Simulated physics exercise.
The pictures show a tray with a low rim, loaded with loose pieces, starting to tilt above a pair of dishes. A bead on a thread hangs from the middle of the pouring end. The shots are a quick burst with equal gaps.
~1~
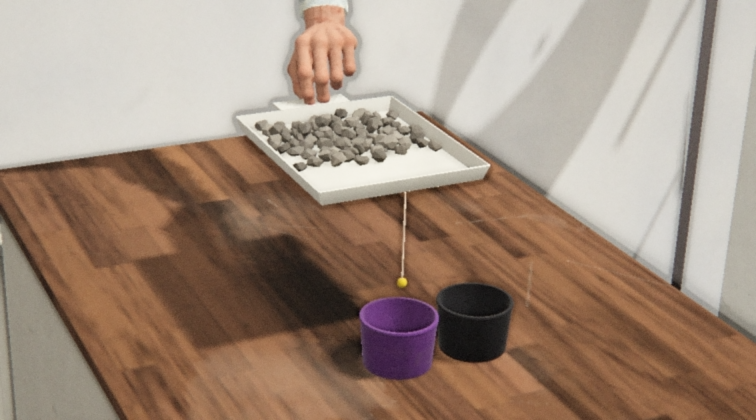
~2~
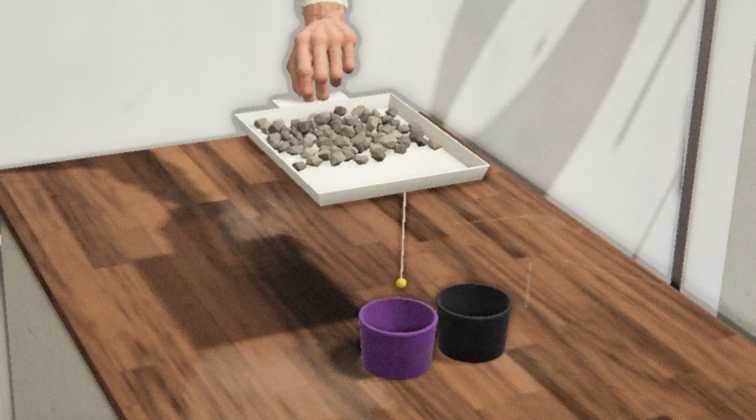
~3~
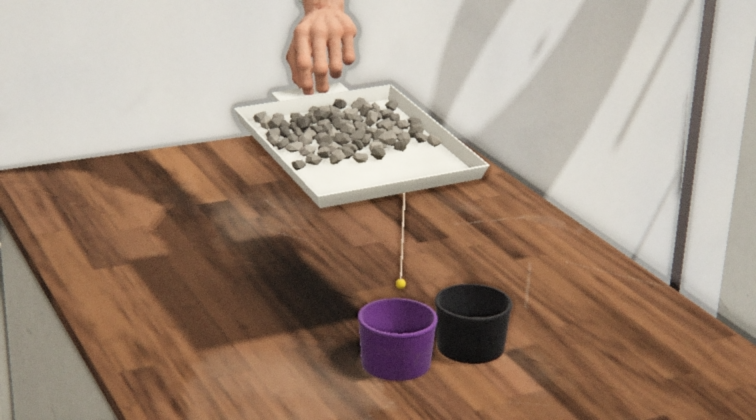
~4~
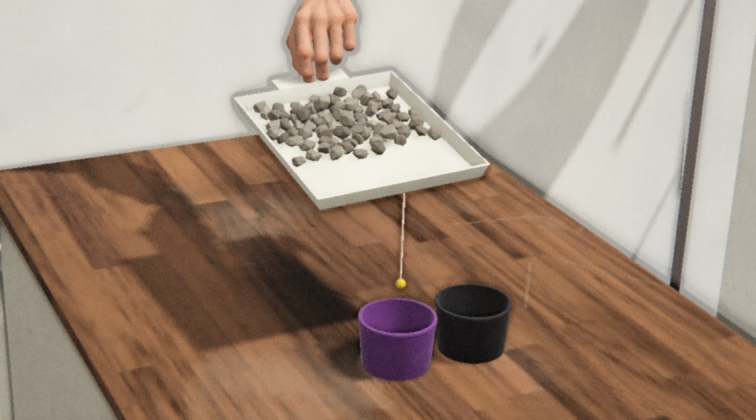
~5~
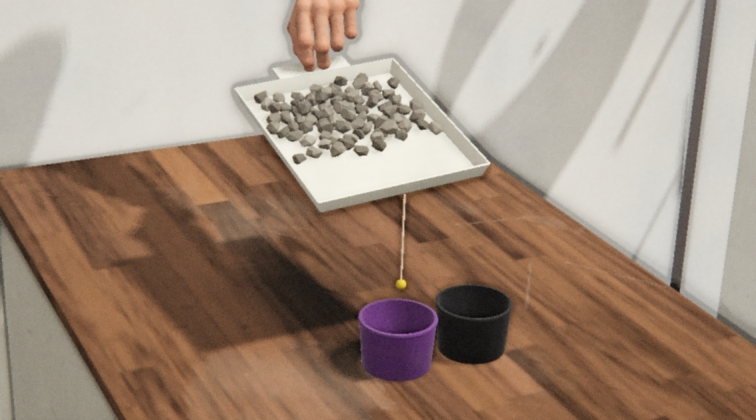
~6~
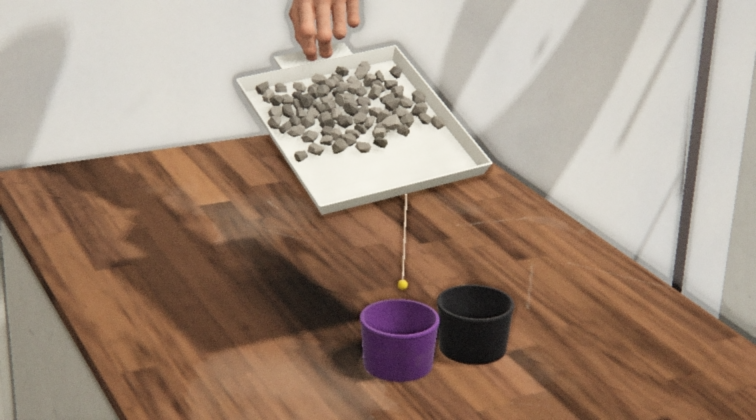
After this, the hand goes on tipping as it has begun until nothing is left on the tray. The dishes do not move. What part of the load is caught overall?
The two hold less than half of the load.
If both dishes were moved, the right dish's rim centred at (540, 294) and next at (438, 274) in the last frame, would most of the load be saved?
At the first place below a half, at the second the smaller part.
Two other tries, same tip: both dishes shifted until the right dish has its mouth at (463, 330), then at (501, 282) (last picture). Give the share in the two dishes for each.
About 20 and 0 per cent.
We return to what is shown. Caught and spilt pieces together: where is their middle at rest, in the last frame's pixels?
Roughly at (361, 376).
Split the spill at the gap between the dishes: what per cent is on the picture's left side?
Some 90 per cent.
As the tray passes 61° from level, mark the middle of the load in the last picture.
At about (359, 180).
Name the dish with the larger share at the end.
That is the left dish.
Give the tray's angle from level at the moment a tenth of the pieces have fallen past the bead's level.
Around 70° of tilt.
Soon, tray tipped steeply; most on the tray; a small part in the air.
A while on, tray tipped past a quarter turn; about a third on the tray; a small part in the left dish; a stray few in the right dish; about a third outside both; a small part in the air.
Towards the end, tray tipped past a quarter turn; about a third in the left dish; about two thirds outside both.
Finally, tray tipped past a quarter turn; about a third in the left dish; none in the right dish; about two thirds outside both.
